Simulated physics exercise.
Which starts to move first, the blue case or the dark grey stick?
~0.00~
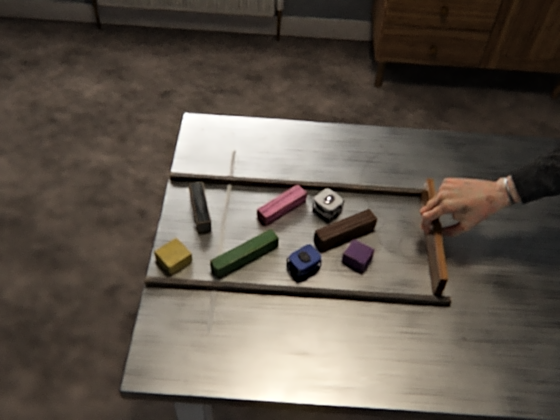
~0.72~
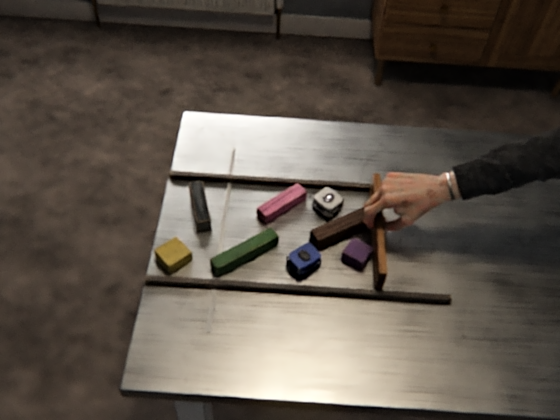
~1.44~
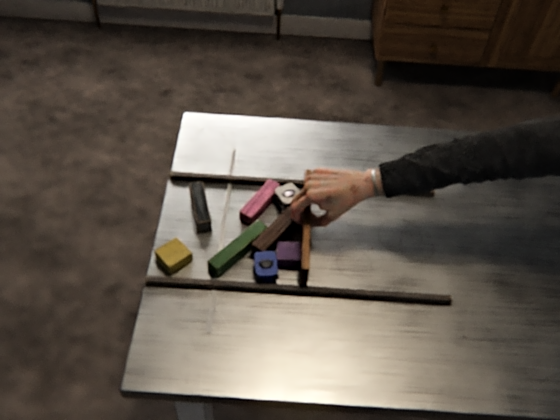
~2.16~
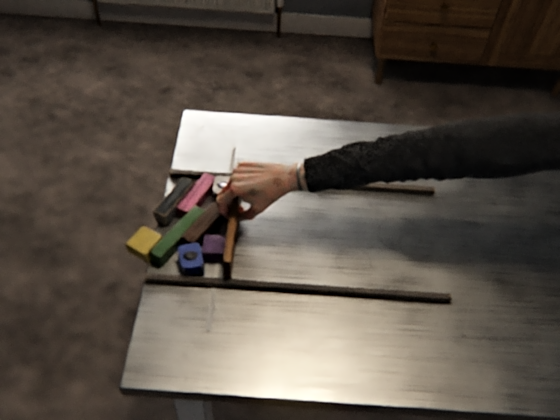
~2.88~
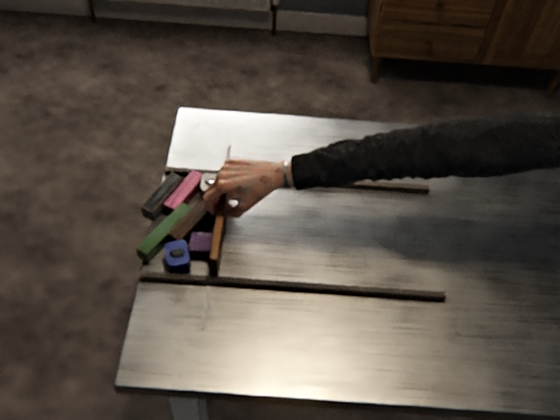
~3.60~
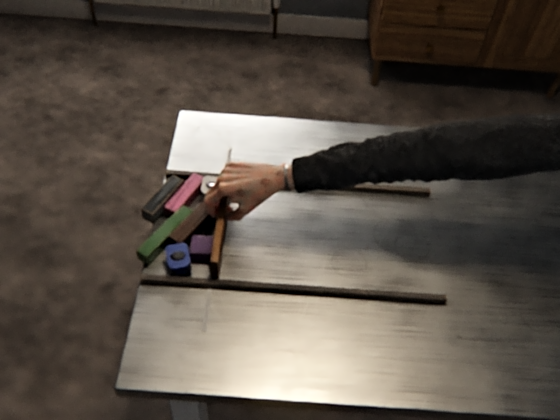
The blue case starts to move first, sliding left while the dark grey stick is still at rest. The stick only shifts later, as the bunched pieces near the table's end.
